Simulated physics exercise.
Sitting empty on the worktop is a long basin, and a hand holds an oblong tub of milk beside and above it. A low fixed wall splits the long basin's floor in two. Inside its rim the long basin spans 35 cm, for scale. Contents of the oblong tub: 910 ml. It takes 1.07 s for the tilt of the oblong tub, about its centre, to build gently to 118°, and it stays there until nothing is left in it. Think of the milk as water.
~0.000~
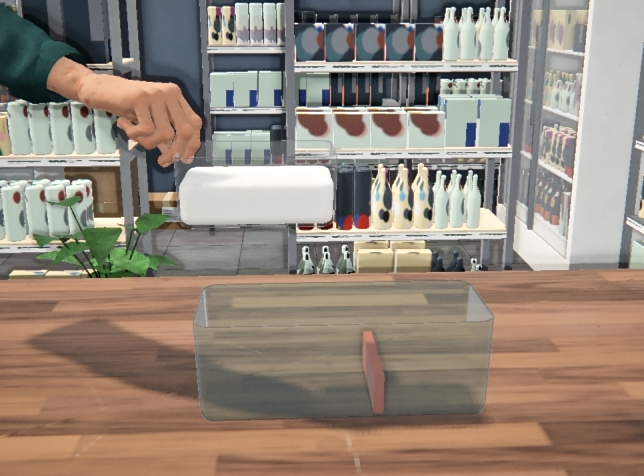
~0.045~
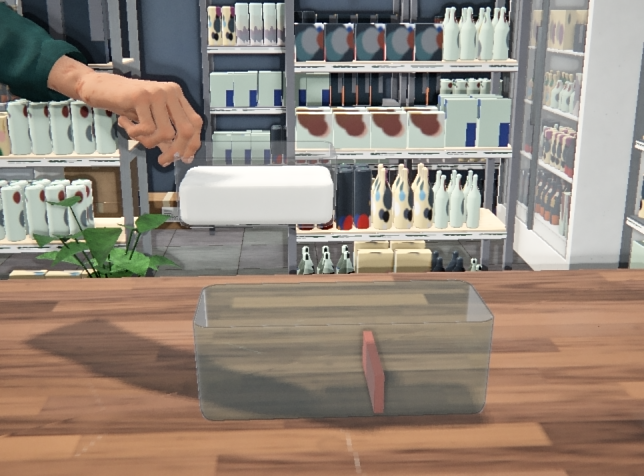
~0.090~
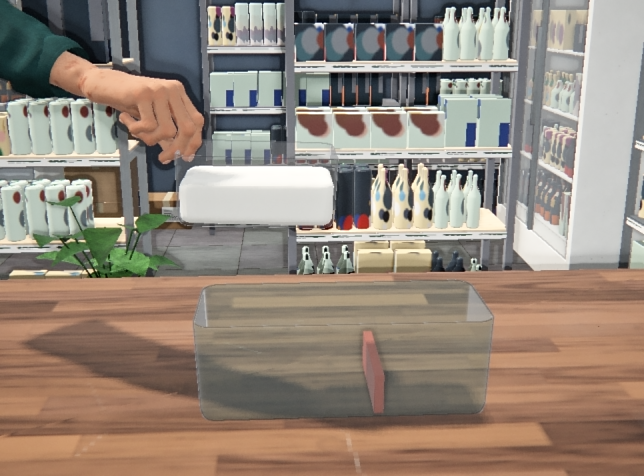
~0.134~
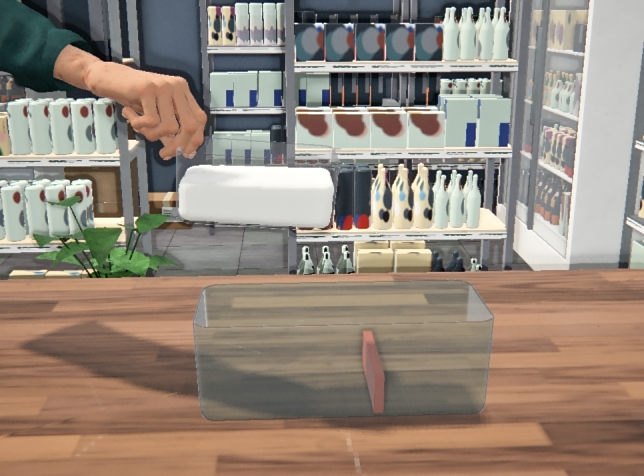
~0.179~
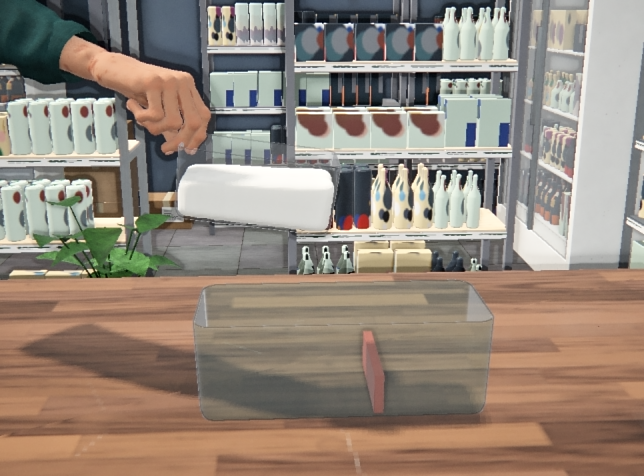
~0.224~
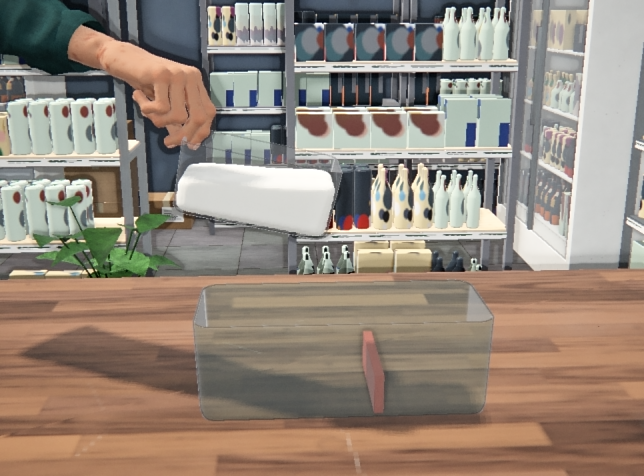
A hand in a dark green sleeve holds a clear oblong tub of white milk at upper left, above a long, empty, see-through basin with a reddish upright divider inside. The basin sits on a brown wooden worktop, seen from the front and slightly above, with a leafy plant and shelves of bottles and boxes behind. The hand shifts slightly right as the tub gently tilts, its right end dipping, while the camera stays still.
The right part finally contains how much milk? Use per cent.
About 47 in every hundred parts.
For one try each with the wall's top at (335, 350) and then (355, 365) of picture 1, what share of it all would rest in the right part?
It comes to 70 per cent, and then 55 per cent.
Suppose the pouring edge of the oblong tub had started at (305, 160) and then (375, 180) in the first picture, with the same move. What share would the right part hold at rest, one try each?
Roughly 15 per cent the first time and 65 per cent the second.
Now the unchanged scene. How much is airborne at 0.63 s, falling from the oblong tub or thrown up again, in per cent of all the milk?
Some 46 % is the figure.
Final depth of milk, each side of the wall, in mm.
Left 14 mm, right 24 mm.
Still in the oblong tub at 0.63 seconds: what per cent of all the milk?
About 40 percent.
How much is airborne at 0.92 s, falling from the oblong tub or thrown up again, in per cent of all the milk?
Airborne share: Near 8 %.
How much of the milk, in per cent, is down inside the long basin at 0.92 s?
It works out near 80 per cent.
After 0.63 s the tilt is 75° and 40 per cent is still to pour, 1 is left of the wall and 13 right of it.
After 0.92 s the tilt is 113° and 6 per cent is still to pour, 32 is left of the wall and 48 right of it.
After 1.23 s the tilt is 118° and 0 per cent is still to pour, 46 is left of the wall and 47 right of it.
After 1.57 s the tilt is 118° and 0 per cent is still to pour, 46 is left of the wall and 47 right of it.
In the end 46 per cent lies left of the wall, 47 right of it and 6 outside.
